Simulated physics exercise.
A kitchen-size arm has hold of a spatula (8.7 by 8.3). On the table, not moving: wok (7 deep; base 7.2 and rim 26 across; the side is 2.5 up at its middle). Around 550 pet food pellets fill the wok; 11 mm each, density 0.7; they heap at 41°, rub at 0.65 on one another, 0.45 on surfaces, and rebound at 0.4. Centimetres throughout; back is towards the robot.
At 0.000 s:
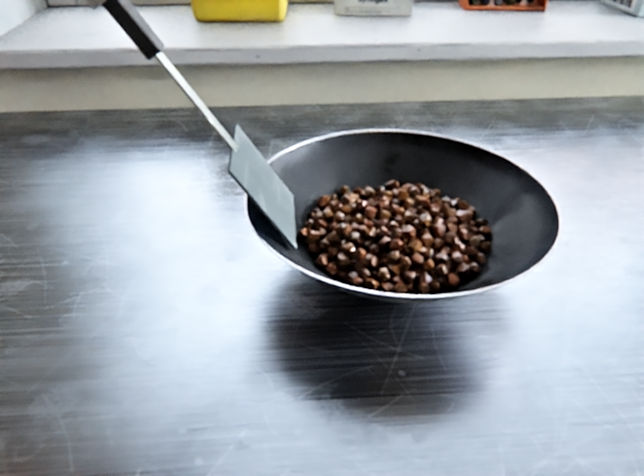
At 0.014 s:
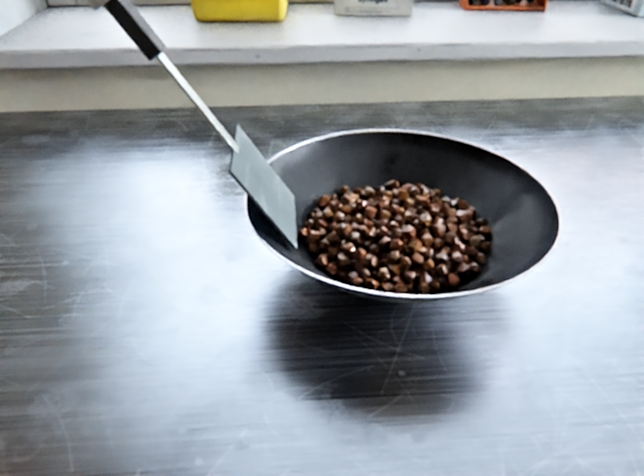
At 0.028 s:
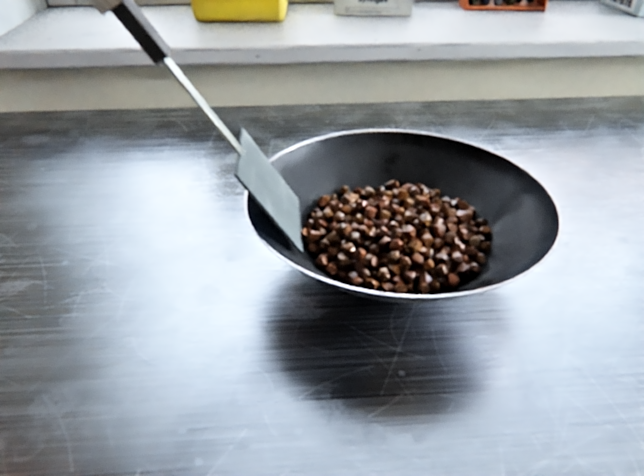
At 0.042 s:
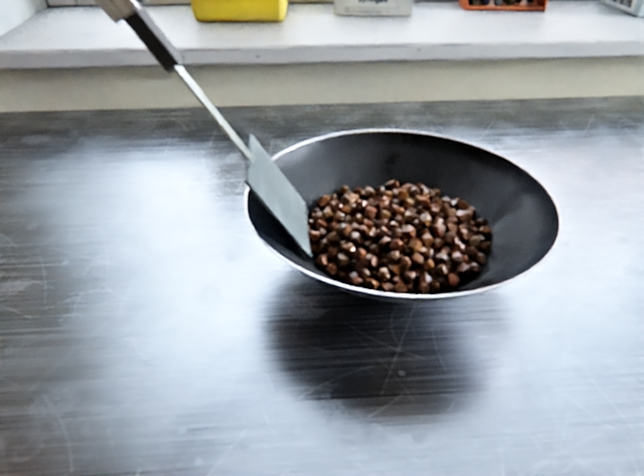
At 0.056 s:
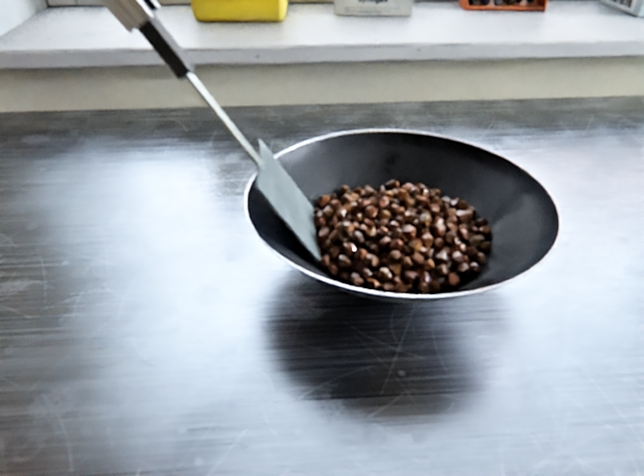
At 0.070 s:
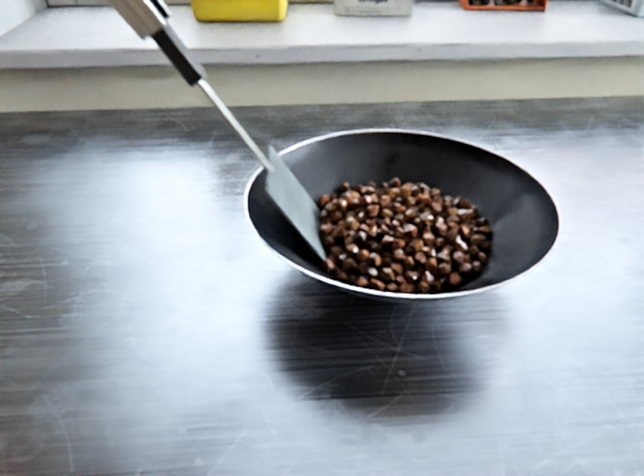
A spatula slides slightly right inside a black wok, nudging the heaped brown pellets.
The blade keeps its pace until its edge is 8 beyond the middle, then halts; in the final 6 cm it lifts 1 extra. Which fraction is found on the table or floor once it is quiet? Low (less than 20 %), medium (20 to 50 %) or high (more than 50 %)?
On the table or floor the share is medium, 20 to 50 %.
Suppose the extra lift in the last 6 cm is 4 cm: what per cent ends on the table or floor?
Some 40 per cent.
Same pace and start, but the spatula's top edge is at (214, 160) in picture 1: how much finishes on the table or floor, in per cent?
Some 40 per cent.
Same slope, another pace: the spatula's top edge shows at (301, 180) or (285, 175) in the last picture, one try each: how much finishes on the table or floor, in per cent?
Some 55 and 50 per cent.
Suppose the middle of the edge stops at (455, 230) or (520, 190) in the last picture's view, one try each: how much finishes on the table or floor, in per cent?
About 20 and 60 per cent.
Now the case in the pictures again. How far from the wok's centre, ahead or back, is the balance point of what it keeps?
Some 5.0 cm ahead.
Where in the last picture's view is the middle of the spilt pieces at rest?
Around (602, 243).
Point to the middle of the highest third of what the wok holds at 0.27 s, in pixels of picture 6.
Near (508, 185).
After 0.17 s, sloping 58°, highest piece 7 above the table; 548 in the wok.
After 0.27 s, sloping 58°, highest piece 10 above the table; 526 in the wok, 22 on the blade or in flight.
After 0.52 s, sloping 58°, highest piece 9 above the table; 322 in the wok, 212 on the table or floor, 14 on the blade or in flight.
After 1.57 s, sloping 58°, highest piece 8 above the table; 321 in the wok, 227 on the table or floor.
In the end, 321 in the wok, 227 on the table or floor. That is 41 % on the table or floor.
